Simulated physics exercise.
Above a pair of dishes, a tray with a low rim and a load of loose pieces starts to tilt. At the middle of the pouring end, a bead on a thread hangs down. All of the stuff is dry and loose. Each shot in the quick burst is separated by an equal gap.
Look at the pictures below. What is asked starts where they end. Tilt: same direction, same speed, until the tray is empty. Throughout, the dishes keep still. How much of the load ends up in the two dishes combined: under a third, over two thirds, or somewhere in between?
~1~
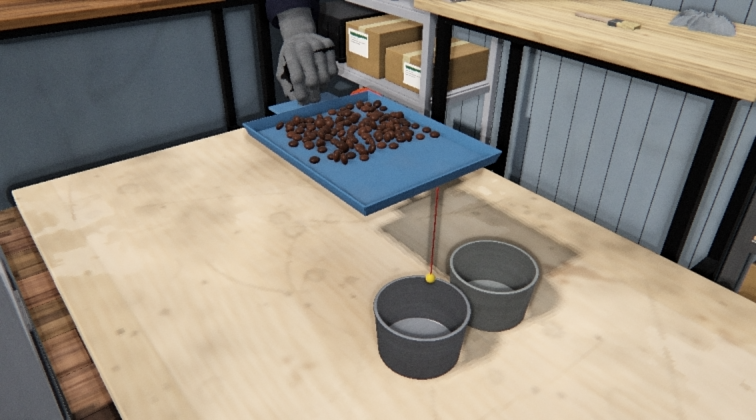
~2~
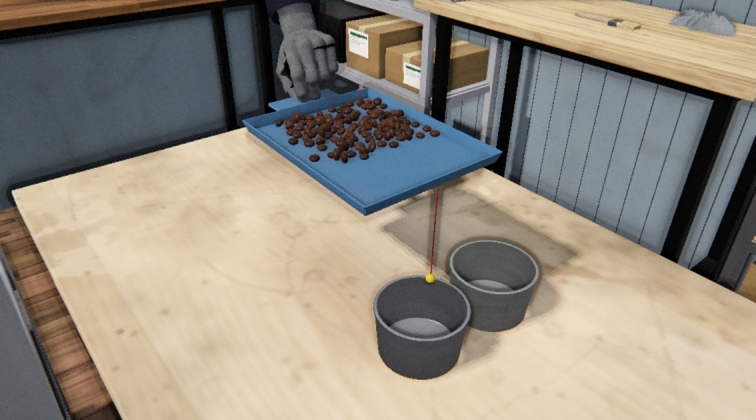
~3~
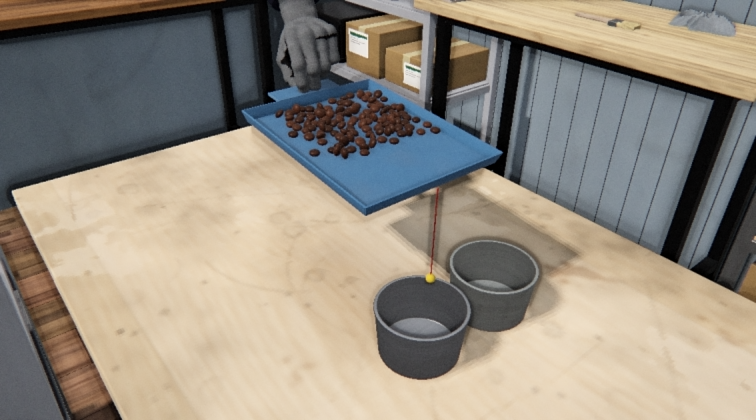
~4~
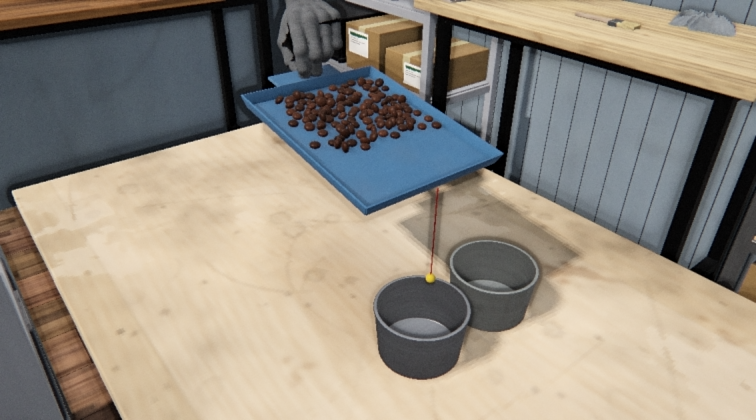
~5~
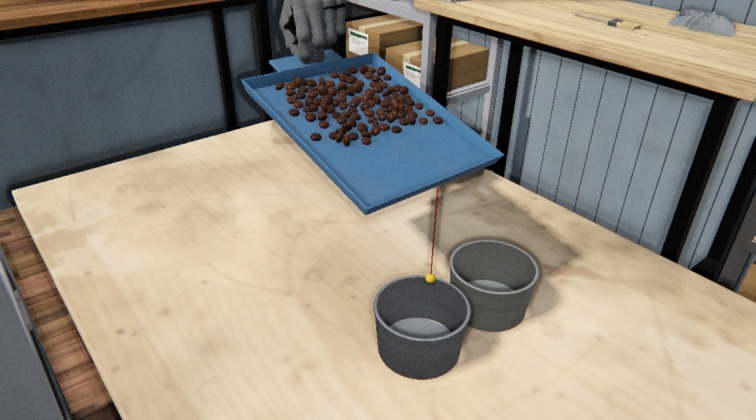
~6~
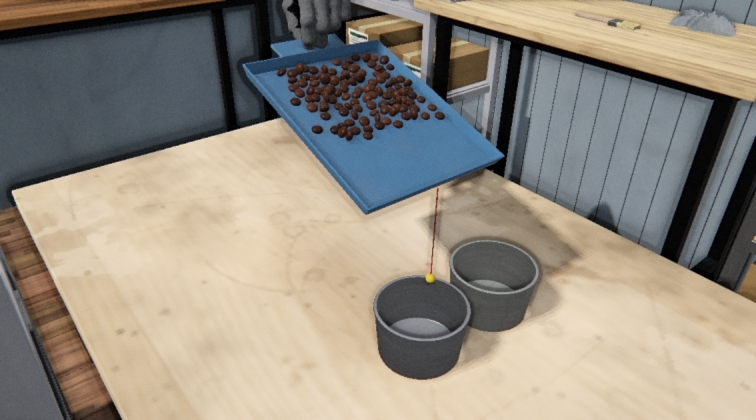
What lands in the dishes is a third or more, up to two thirds.
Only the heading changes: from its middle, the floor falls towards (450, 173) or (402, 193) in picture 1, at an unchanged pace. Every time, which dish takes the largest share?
One after the other: The rightmost dish, the leftmost dish.
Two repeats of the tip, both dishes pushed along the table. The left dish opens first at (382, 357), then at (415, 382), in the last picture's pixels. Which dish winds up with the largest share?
Attempt 1: The one on the right side. Attempt 2: The one on the right side.
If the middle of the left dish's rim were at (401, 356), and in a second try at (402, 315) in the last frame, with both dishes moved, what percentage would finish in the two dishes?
70 and 50 %.
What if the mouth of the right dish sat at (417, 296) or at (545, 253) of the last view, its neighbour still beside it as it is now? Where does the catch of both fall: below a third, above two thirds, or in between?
Initially less than a third, afterwards the middle third.
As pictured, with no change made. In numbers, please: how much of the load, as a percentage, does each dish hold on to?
The left dish keeps near 30 in a hundred, the right dish near 20 in a hundred.
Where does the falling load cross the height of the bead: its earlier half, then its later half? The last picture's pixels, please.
Early half: (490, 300); late half: (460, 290).
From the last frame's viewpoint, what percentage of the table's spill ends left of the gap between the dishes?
Estimate: About 20 percent.
Soon after the last picture, tray tipped steeply; most on the tray; a small part in the air.
A little later, tray tipped right over; about a quarter on the tray; about a quarter in the left dish; a small part in the right dish; about a third outside both; a small part in the air.
Later still, tray tipped past a quarter turn; about a quarter in the left dish; about a quarter in the right dish; about half outside both.
At rest, tray tipped past a quarter turn; about a quarter in the left dish; about a quarter in the right dish; about half outside both.
